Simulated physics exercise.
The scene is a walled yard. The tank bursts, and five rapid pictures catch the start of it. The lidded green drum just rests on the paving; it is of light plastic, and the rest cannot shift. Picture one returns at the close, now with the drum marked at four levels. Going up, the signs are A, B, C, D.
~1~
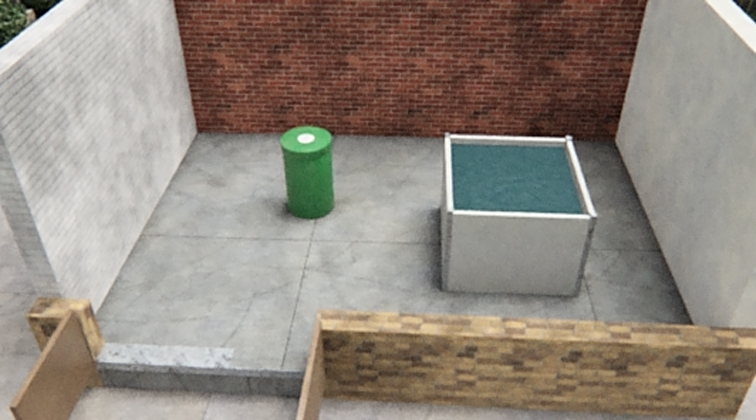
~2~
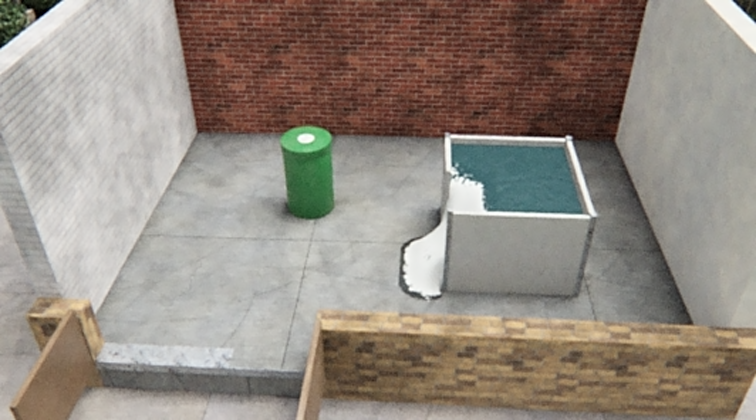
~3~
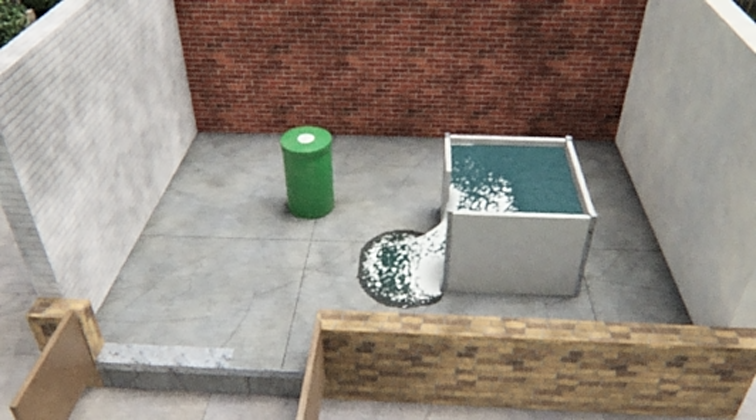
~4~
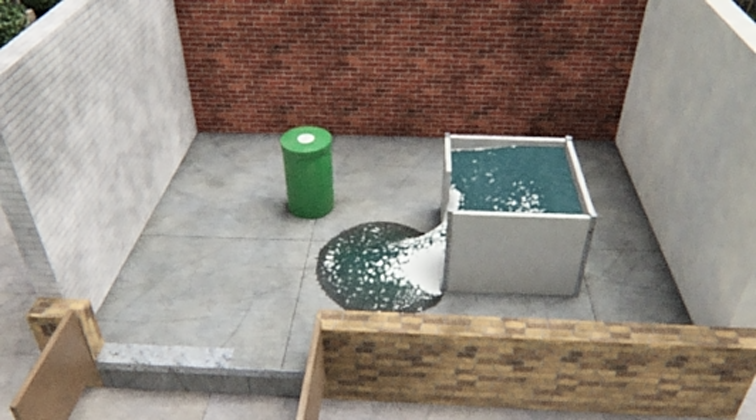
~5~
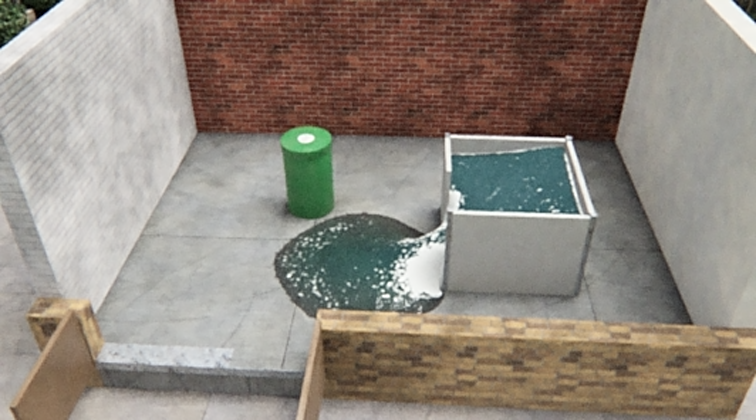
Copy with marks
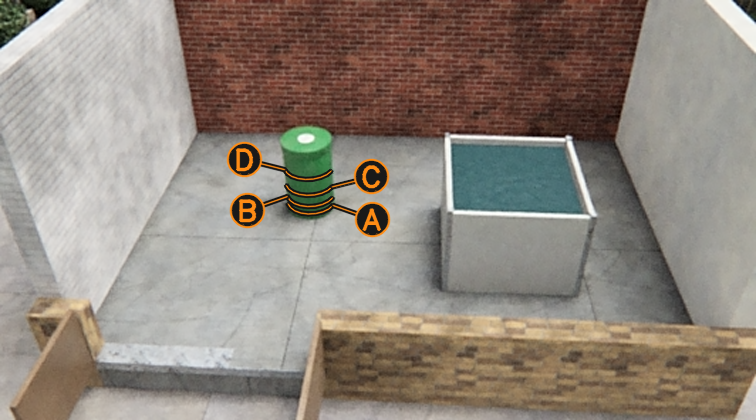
Water poured out of the left side of a full tank in a walled yard, foaming white at first, then spread leftward across the grey ground in a widening dark puddle near a green drum.
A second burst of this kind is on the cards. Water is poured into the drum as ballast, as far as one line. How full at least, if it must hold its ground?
Level B just does it.
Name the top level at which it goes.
The answer is A.
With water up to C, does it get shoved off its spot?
No, that is safe.
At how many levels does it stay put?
Three of them.
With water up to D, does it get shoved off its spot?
No, not at all.
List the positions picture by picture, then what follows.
Lid of the green drum at (307, 139); tank full, its middle at (513, 179); open gate at (204, 309).
Water covers 2 % of the ground and is seen nearest the drum at (418, 241).
Water covers 4 % of the ground and is seen nearest the drum at (384, 237).
Water covers 7 % of the ground and is seen nearest the drum at (344, 236).
Lid of the green drum at (307, 139); water covers 11 % of the ground and is seen nearest the drum at (324, 226).
On the marked copy, A at (308, 213); B at (307, 206); C at (306, 195); D at (305, 179); from the bottom up A, B, C, D.
If A is chosen, it is pushed about half its own width away.
If B is chosen, it does not move.
If C is chosen, it does not move.
If D is chosen, it does not move.
